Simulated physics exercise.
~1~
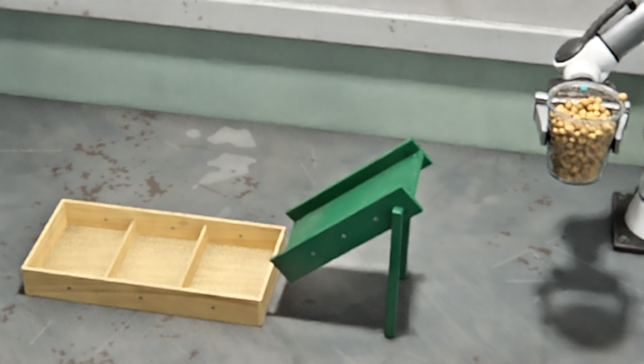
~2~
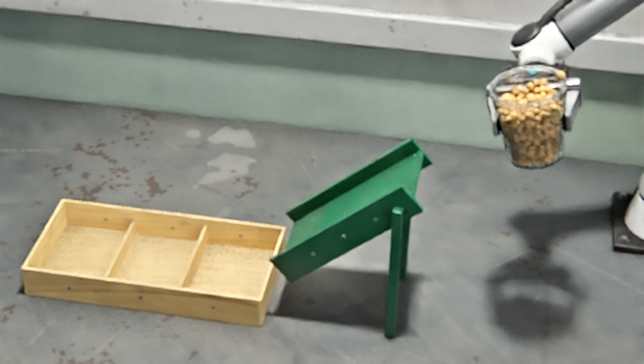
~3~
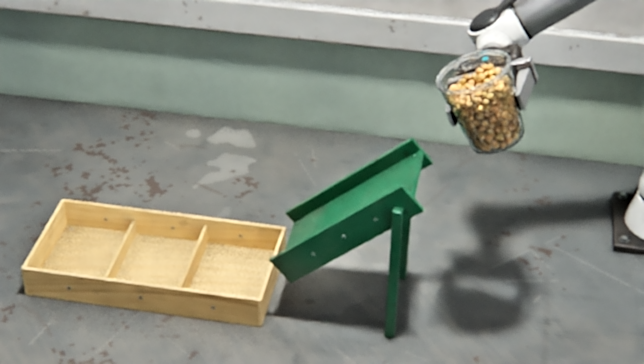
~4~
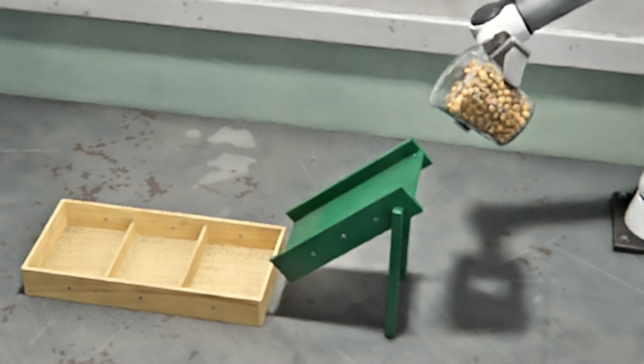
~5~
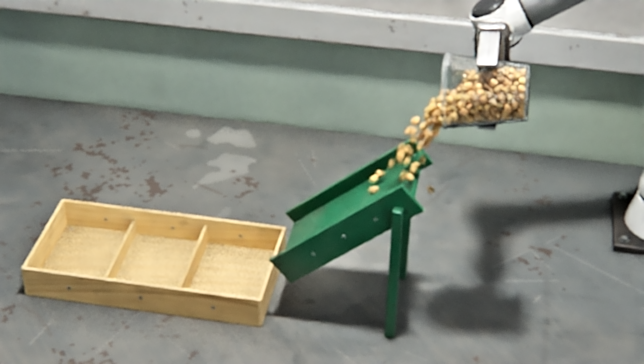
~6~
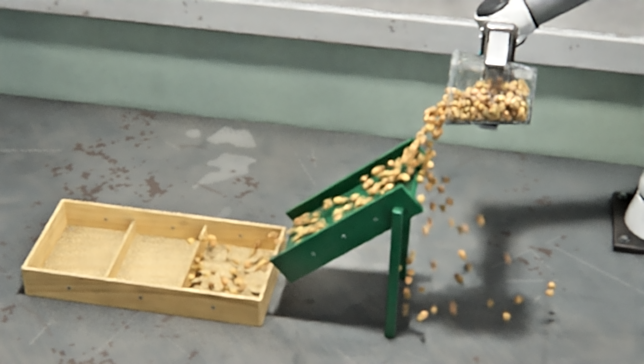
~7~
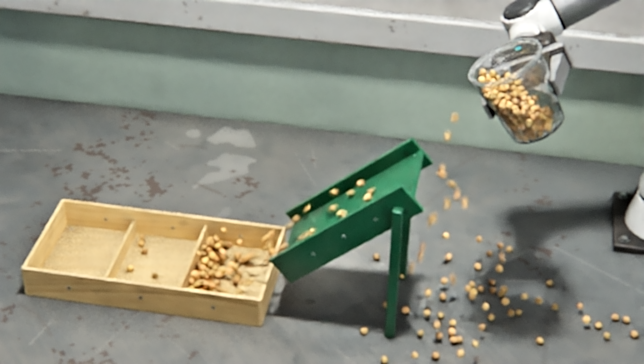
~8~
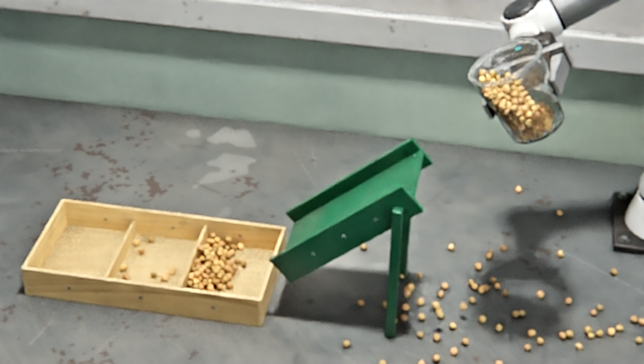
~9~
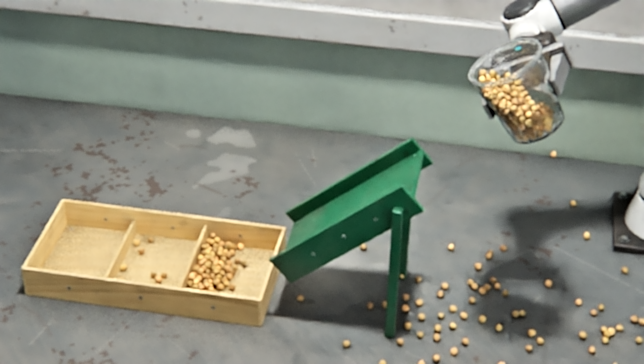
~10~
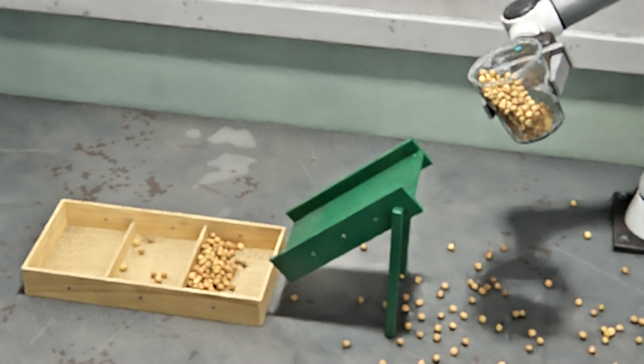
At the start, a robot arm holds a clear tumbler full of dried chickpeas upright, to the right of a green chute that slopes down to a wooden box with three compartments. The arm carries the tumbler left and tips it until it lies on its side. Chickpeas pour onto the chute and slide into the nearest compartment, while others spill past its raised end to the floor. The arm then tilts the tumbler partly back, stopping the pour. Finally, many chickpeas remain in the tumbler, with a pile in the right compartment, a few in the middle, none in the left, and others scattered across the floor.
